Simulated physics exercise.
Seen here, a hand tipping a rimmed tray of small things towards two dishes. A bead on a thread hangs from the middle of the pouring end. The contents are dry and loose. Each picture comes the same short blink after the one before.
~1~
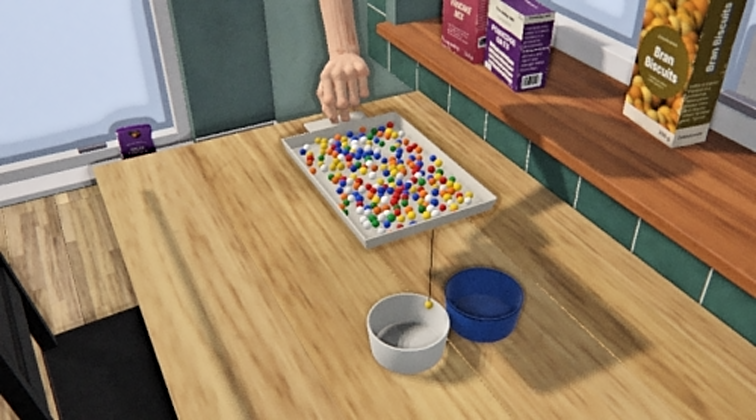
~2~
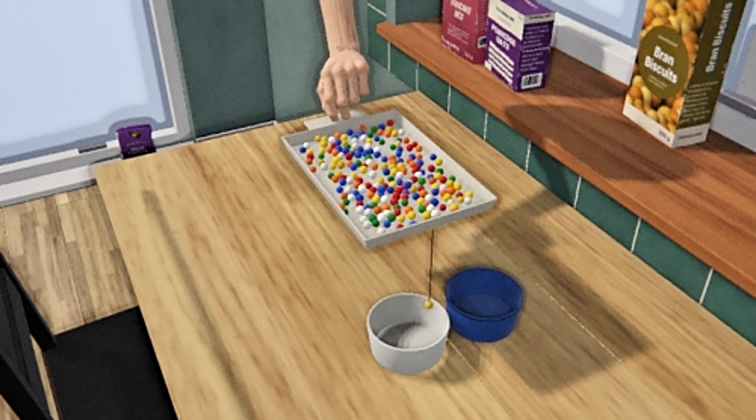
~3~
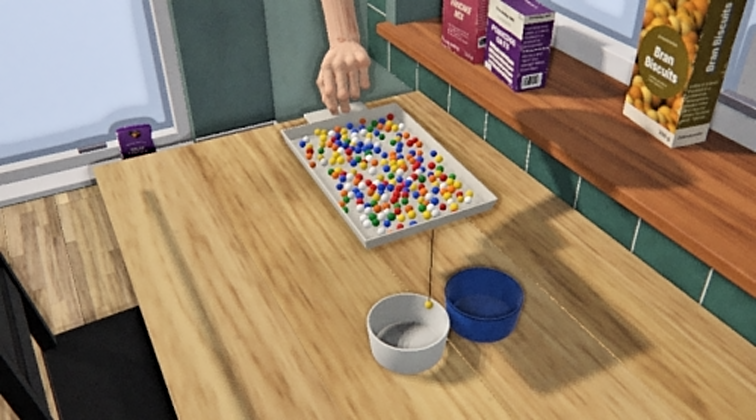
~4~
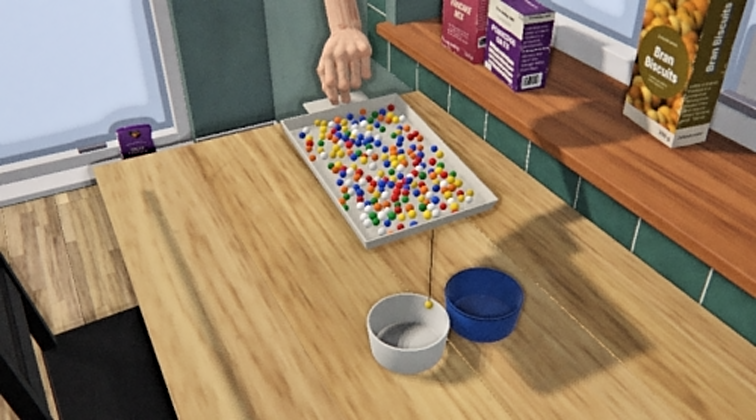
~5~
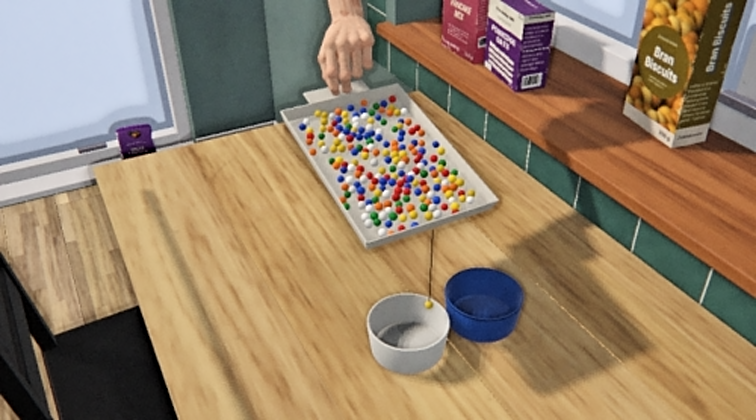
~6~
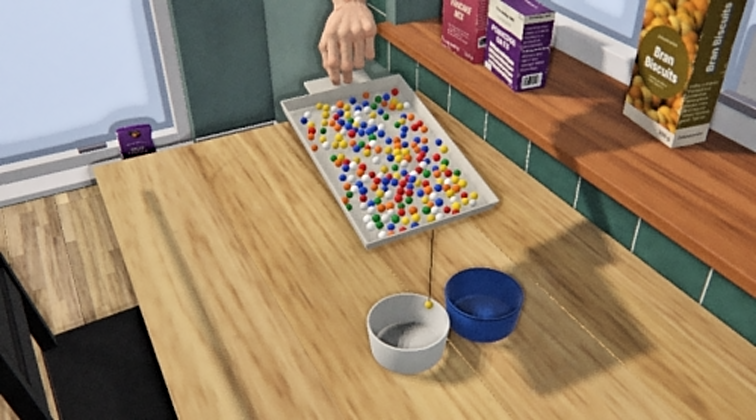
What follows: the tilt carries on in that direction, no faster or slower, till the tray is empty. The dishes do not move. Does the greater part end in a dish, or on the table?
Caught overall: Under half.
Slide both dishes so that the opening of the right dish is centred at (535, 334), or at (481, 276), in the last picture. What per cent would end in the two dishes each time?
Near 40 % and 0 %.
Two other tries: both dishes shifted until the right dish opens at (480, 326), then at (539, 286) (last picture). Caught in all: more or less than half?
First most of it, then the smaller part.
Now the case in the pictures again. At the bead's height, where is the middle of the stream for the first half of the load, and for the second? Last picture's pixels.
First near (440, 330), later near (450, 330).
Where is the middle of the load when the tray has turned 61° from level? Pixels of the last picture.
Close to (427, 214).
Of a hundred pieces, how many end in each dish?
About: Left dish 10, right dish 0 per cent.
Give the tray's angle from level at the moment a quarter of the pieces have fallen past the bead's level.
Near 75 degrees.
Soon, tray tipped steeply; most on the tray; a stray few in the left dish; a small part outside both; a small part in the air.
A while on, tray tipped past a quarter turn; a stray few on the tray; a small part in the left dish; a stray few in the right dish; most outside both; a small part in the air.
Towards the end, tray tipped past a quarter turn; a small part in the left dish; a stray few in the right dish; most outside both.
Finally, tray tipped past a quarter turn; a small part in the left dish; a stray few in the right dish; most outside both.
